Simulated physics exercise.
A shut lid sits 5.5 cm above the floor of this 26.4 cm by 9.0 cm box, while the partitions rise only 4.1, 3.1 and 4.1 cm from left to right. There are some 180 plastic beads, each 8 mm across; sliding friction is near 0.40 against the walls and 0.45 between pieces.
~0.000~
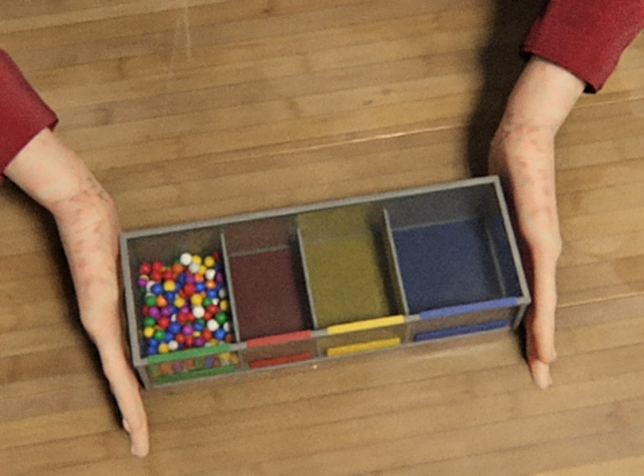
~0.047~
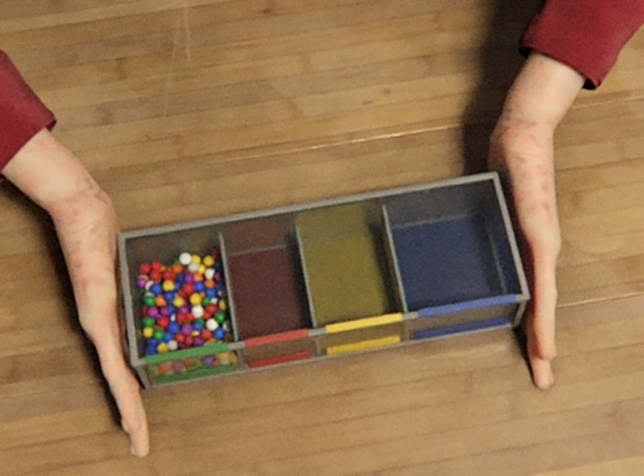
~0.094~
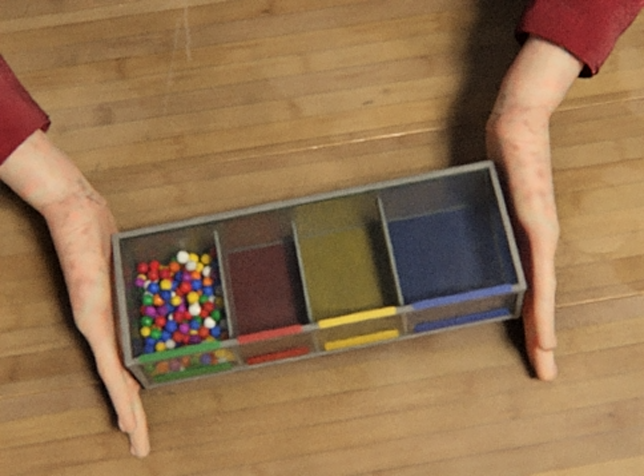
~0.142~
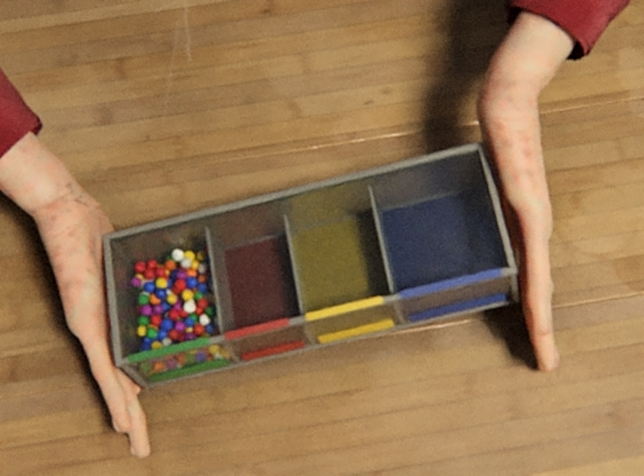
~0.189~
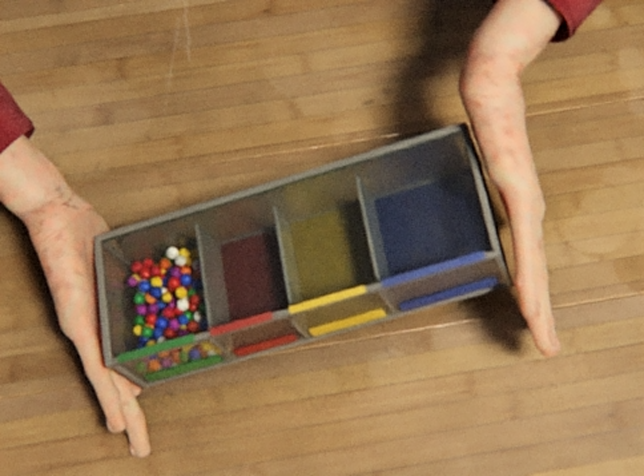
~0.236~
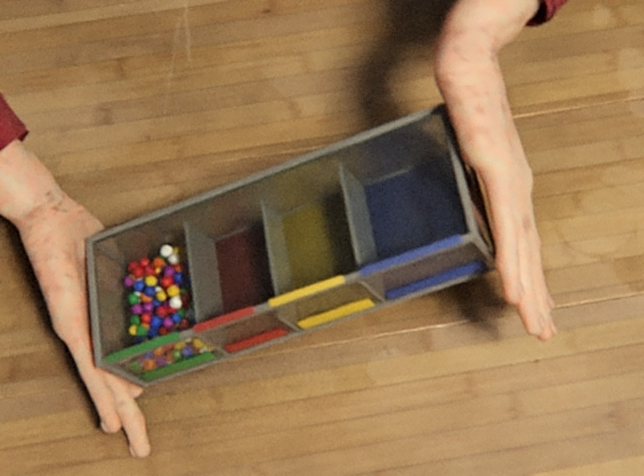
At the start, two hands in red sleeves hold a clear box with four compartments over a wooden surface, colorful beads filling the leftmost one. The right hand then lifts its end, slowly at first and then faster, tilting the box toward the left while the beads stay in the green-edged compartment.
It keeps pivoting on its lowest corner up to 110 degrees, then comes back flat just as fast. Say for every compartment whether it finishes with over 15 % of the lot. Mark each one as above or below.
Marked: Red below; blue below; green above; yellow below.
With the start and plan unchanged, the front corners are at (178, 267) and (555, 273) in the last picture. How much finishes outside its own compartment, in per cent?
In that case some 20 per cent.
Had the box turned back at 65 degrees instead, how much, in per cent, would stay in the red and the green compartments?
The red compartment would get 0 per cent and the green one 100 per cent.
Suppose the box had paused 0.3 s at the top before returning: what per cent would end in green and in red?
Final amounts, green 100% and red 0%.
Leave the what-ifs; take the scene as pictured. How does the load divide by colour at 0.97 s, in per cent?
You'd find red at 0, blue at 0, green at 100 and yellow at 0 per cent.
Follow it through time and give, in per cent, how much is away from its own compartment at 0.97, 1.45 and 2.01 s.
0, 0, 0.
After 0.97 s, tilt 109 degrees; green 100 %.
After 1.45 s, tilt 47 degrees; green 100 %.
Then, at 2.01 s, tilt 0 degrees; green 100 %.
By 2.5 s all is still; red 0 %, blue 0 %, green 100 %, yellow 0 %.
